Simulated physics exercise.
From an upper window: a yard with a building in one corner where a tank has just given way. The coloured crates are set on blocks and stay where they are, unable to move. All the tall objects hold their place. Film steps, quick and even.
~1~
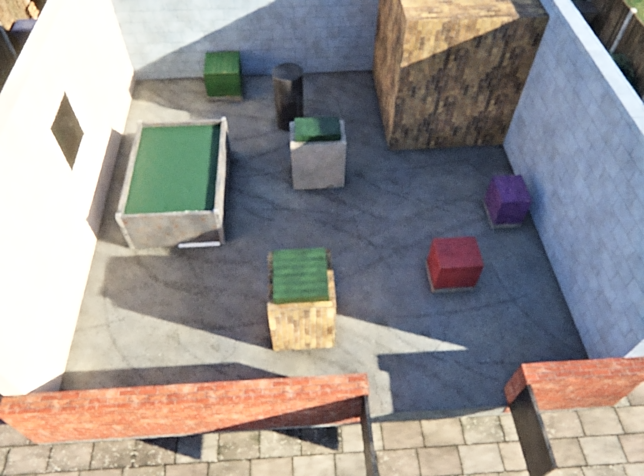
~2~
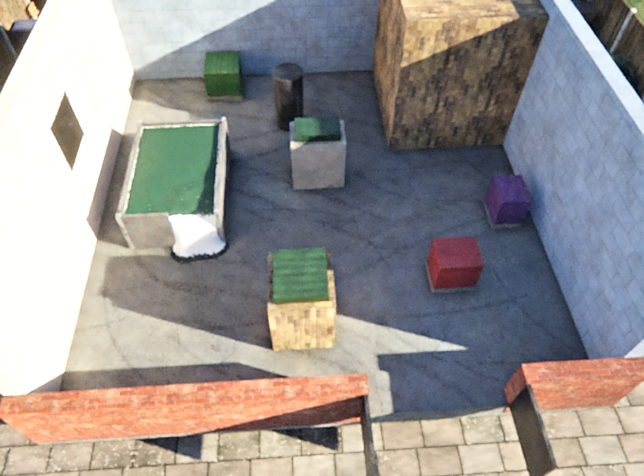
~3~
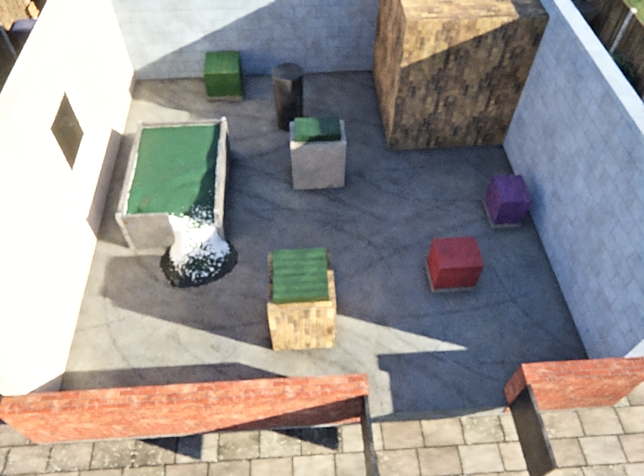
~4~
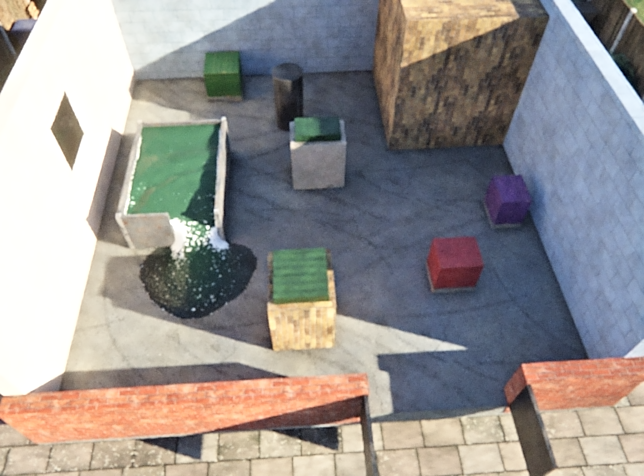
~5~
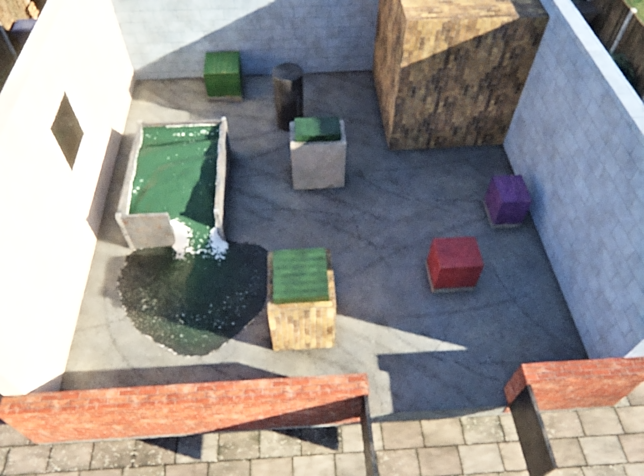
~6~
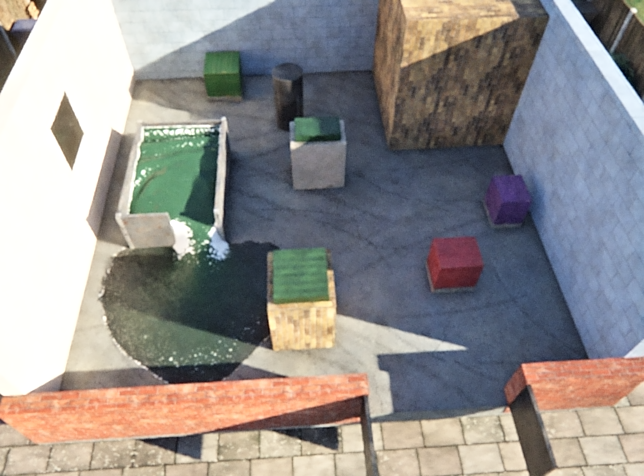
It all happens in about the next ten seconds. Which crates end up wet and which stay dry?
In order: The green crate will have no water on it. The red crate will have no water on it. The purple crate will have no water on it.
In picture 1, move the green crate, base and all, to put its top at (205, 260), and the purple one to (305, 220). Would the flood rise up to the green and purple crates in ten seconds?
Green crate: Is overtopped. Purple crate: Is overtopped.
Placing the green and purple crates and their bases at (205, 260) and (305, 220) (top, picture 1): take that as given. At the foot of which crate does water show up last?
Going by the pictures, it's the red crate.
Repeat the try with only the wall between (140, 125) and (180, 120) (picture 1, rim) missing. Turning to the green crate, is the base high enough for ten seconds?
The green crate is overtopped.
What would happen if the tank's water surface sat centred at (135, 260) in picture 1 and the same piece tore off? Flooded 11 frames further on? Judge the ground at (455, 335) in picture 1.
Answer for that point: Inundated.
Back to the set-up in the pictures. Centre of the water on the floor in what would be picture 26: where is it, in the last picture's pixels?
About (202, 271).
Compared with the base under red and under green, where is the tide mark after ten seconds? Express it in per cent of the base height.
Close to 80 per cent, and close to 70 per cent, in that order.
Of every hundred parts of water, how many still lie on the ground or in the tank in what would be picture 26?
Some 100 parts in a hundred have not run off.
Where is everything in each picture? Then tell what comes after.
The first frame shows still water in the open tank at (176, 167).
In the second frame, water pours out at (197, 231) and has run to (176, 254).
In the third frame, water pours out at (198, 233) and has run to (180, 282).
In the fourth frame, water pours out at (198, 234) and has run to (206, 311).
In the fifth frame, the front is at (207, 348), out from the gap at (198, 233).
In the sixth frame, water pours out at (198, 233) and has run to (209, 380).
A moment on, water covers 20 % of the floor; the green crate not reached, the red crate not reached, the purple crate not reached.
Next, water covers 25 % of the floor; the green crate not reached, the red crate water round its plinth, the purple crate not reached.
Then, water covers 35 % of the floor; the green crate not reached, the red crate water round its plinth, the purple crate not reached.
Later, water covers 50 % of the floor; the green crate not reached, the red crate water round its plinth, the purple crate water round its plinth.
In the end, water covers 70 % of the floor; the green crate stayed above the water, the red crate stayed above the water, the purple crate stayed above the water.
